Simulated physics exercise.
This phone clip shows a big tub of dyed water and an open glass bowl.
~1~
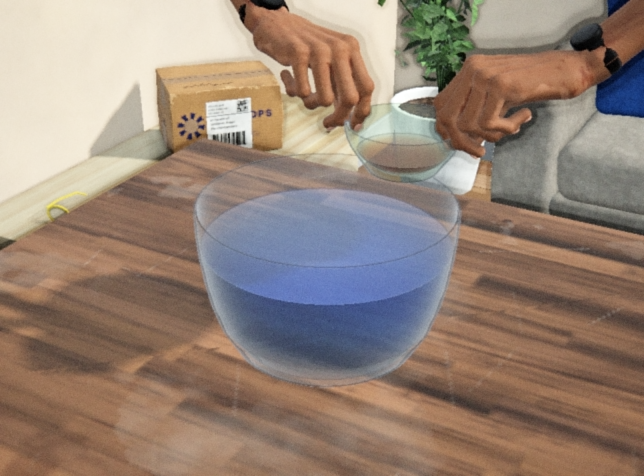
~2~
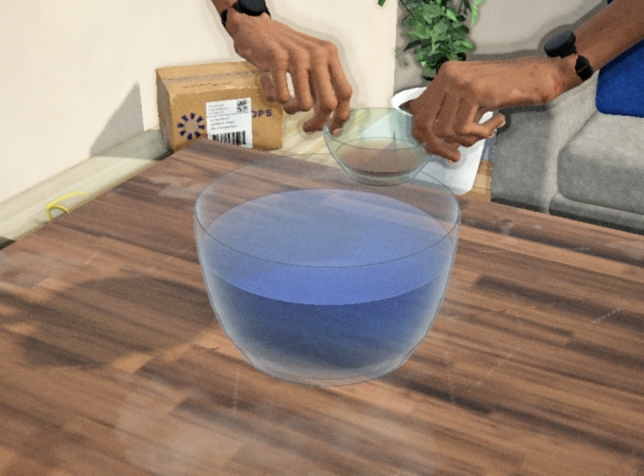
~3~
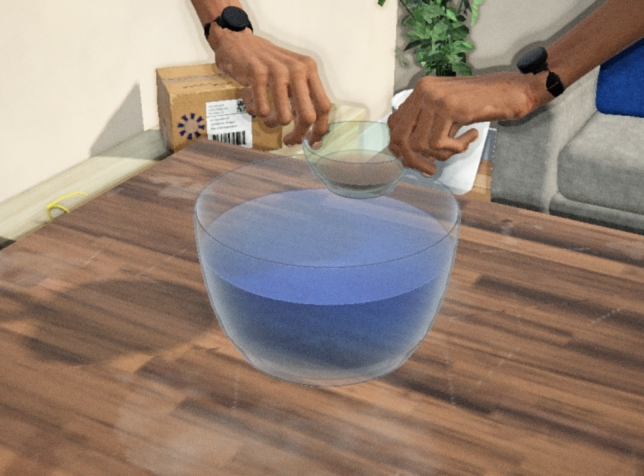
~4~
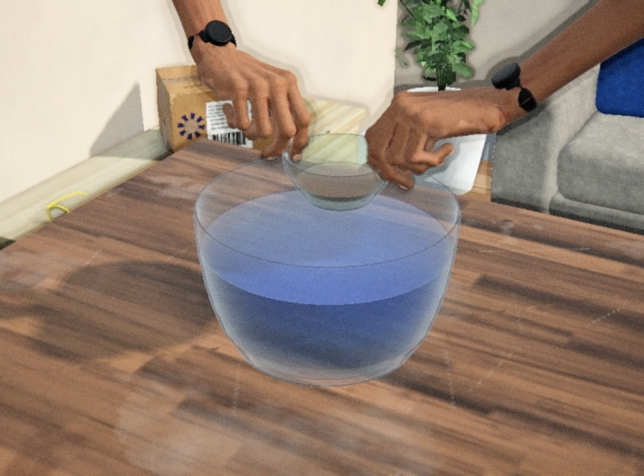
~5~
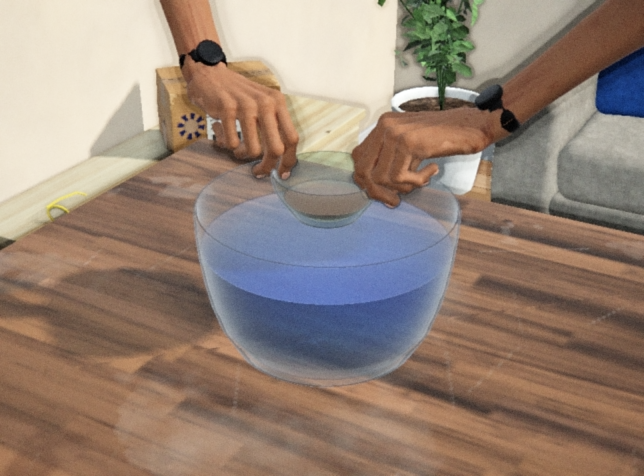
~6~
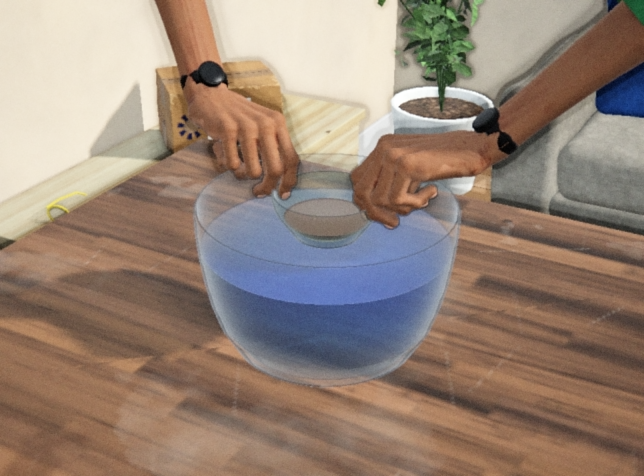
We see two hands holding a small clear glass bowl above a big tub of blue-dyed water on a wooden table, moving it leftward and down until it is just over the water's surface.
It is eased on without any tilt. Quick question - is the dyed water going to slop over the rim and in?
No. Chances are it won't go down when they let go.
Soon after, the bowl dips into the dyed water.
Later, it bobs and steadies.
In the end, the bowl floats with about half of its side showing.
